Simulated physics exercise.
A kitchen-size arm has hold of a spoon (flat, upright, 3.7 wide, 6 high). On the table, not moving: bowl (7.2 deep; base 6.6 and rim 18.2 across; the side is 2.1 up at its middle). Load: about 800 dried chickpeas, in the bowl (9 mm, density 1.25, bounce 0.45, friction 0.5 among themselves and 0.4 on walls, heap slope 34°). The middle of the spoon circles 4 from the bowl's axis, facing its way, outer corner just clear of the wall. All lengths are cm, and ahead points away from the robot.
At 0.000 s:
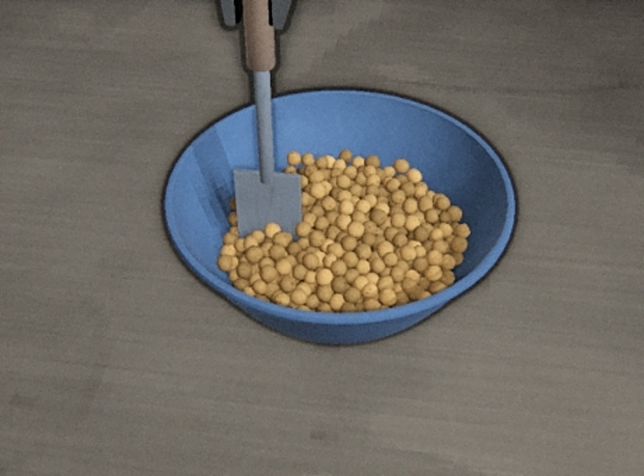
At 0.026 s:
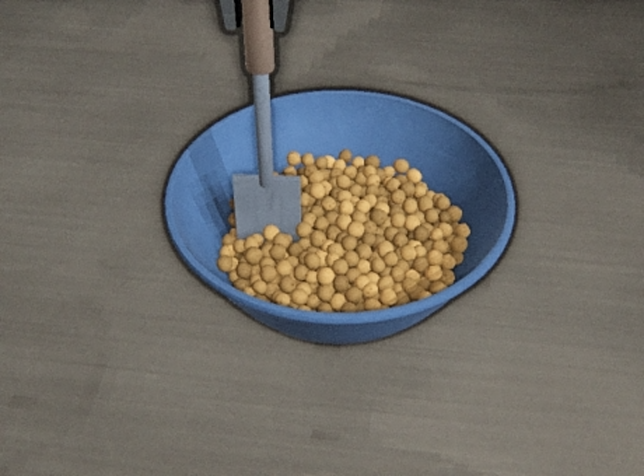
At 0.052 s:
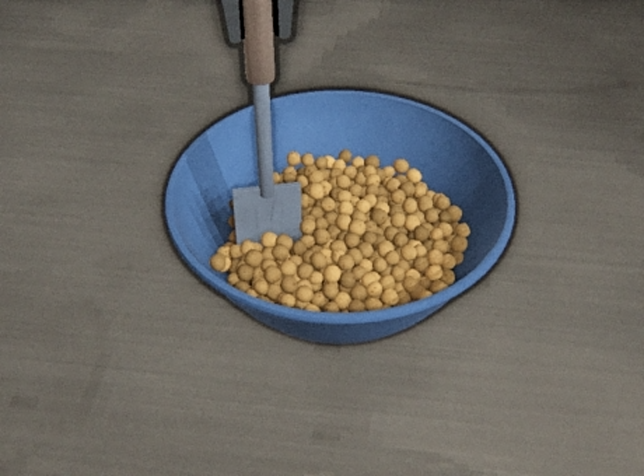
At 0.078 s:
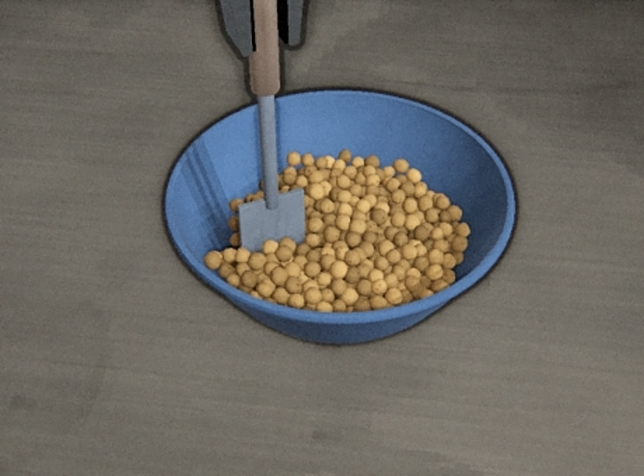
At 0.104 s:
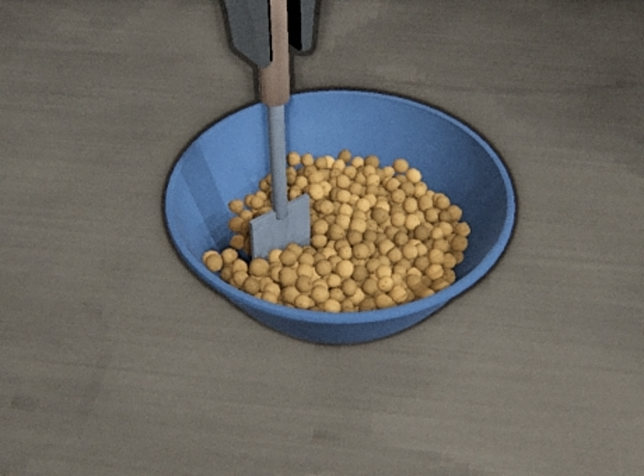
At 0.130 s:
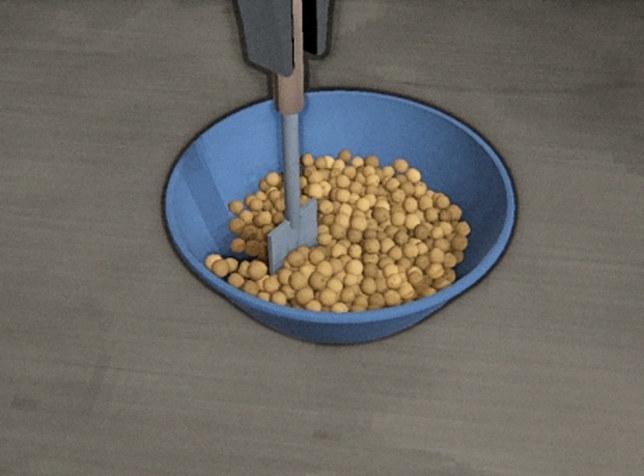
A blue bowl holding a heap of round, tan chickpeas sits on a grey-brown tabletop, seen from above at an angle by a still camera. A dark gripper at the top edge holds an upright spoon with a brown handle and flat grey blade, dipped into the bowl's left side. Barely moving at first, the blade then sweeps toward the viewer and slightly right, turning as it pushes some chickpeas aside.
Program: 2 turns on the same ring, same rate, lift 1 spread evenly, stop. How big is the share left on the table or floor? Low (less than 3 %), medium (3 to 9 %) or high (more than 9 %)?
Answer: Medium; 3 to 9 % of the dried chickpeas finish on the table or floor.
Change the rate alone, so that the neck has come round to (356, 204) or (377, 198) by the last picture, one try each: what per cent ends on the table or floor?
Some 30 and 40 per cent.
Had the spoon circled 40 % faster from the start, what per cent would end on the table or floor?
In that case some 20 per cent.
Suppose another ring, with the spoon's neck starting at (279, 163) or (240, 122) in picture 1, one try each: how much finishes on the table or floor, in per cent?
Some 0 and 5 per cent.
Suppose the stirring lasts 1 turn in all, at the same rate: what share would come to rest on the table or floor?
Then about 5 per cent.
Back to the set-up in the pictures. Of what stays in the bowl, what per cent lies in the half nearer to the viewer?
About 55 per cent.
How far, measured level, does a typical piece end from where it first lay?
About 7 cm.
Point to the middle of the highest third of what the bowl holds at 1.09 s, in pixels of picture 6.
At about (391, 187).
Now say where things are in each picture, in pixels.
The first picture shows spoon neck at (266, 151), 0° round; upper third of the load around (350, 234), from x 225 to 460, top at y 155; 795 in the bowl.
The second picture shows spoon neck at (265, 155), 5° round; upper third of the load around (351, 234), from x 225 to 460, top at y 155.
The third picture shows spoon neck at (265, 165), 17° round; upper third of the load around (346, 240), from x 220 to 460, top at y 155.
The fourth picture shows spoon neck at (270, 176), 31° round; upper third of the load around (346, 249), from x 215 to 460, top at y 155.
The fifth picture shows spoon neck at (279, 186), 45° round; upper third of the load around (345, 255), from x 210 to 460, top at y 155.
The sixth picture shows spoon neck at (292, 195), 59° round; upper third of the load around (346, 259), from x 215 to 460, top at y 155; 795 in the bowl.
After 0.61 s, 319° round, highest piece 9 above the table; 764 in the bowl, 25 on the table or floor, 6 in flight or on the tool.
After 1.09 s, 219° round, highest piece 9 above the table; 756 in the bowl, 39 on the table or floor.
After 1.53 s, 0° round, highest piece 7 above the table; 756 in the bowl, 39 on the table or floor.
After 2.23 s, 0° round, highest piece 7 above the table; 756 in the bowl, 39 on the table or floor.
At rest, 756 in the bowl, 39 on the table or floor. That is 5 % on the table or floor.
